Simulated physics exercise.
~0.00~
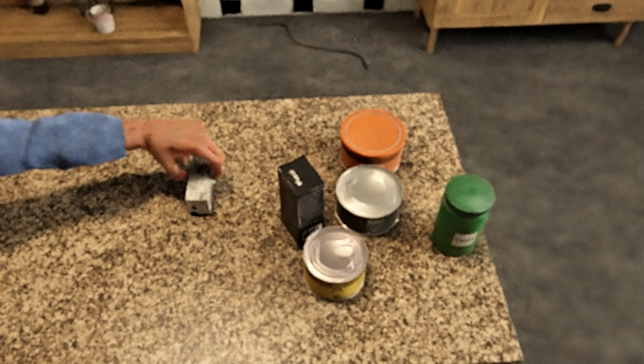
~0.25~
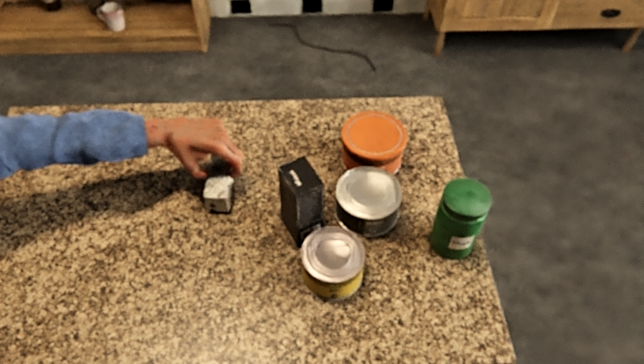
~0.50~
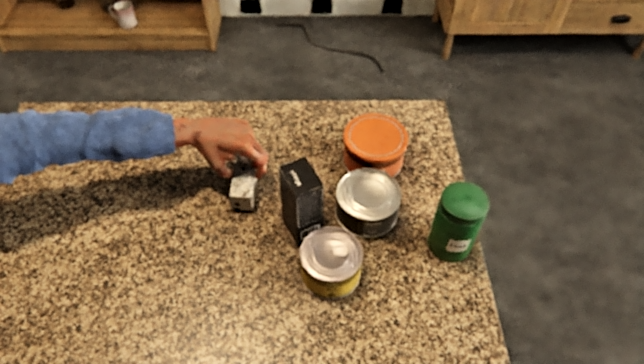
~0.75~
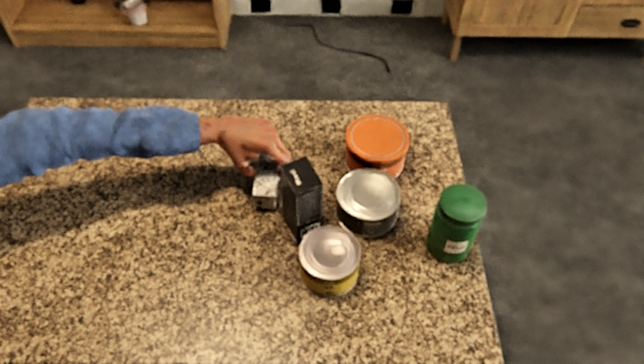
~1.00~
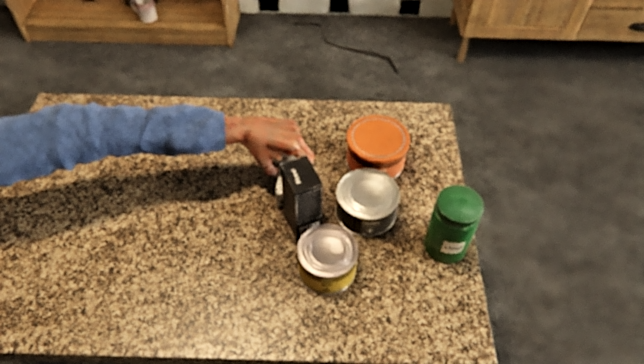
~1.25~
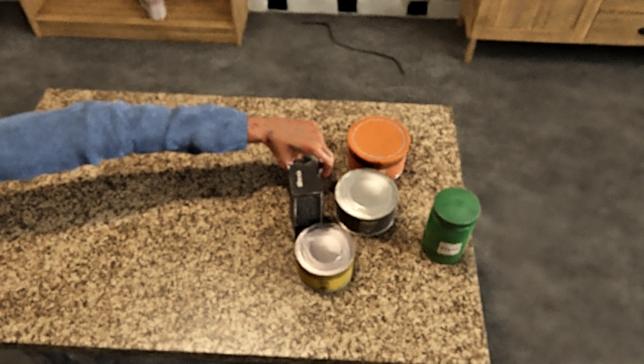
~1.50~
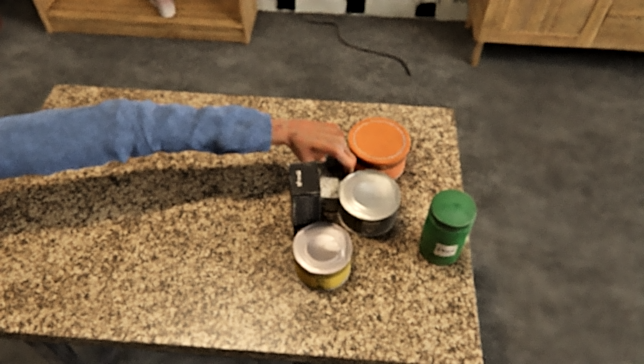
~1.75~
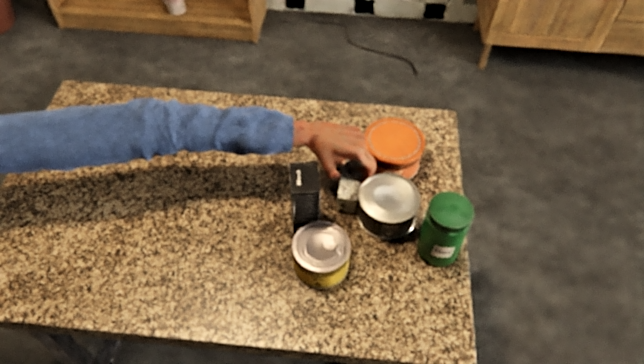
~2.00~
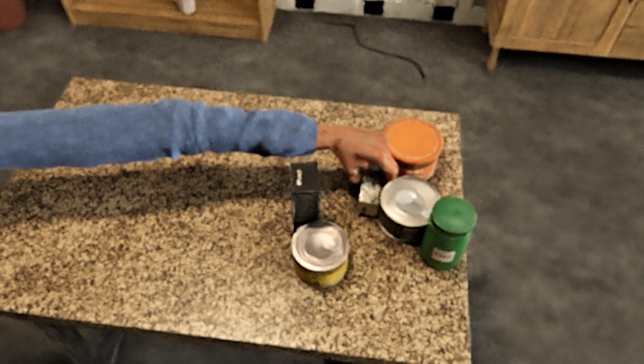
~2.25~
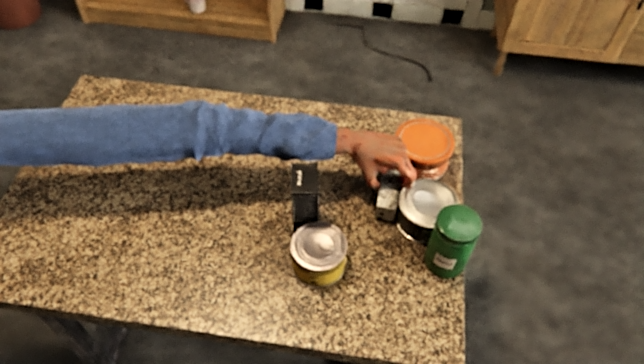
At first, a hand in a blue sleeve holds a small block on the left of a speckled tabletop, where a black carton, an orange tub, a grey tub, a yellow tub and a green jar stand. The hand slides the block steadily right, passing behind the black carton without shifting it. It then reaches the orange and grey tubs and pushes both to the right. Near the end, the green jar also shifts slightly right, beside the grey tub. The jar finishes upright, while the carton and yellow tub remain in place.
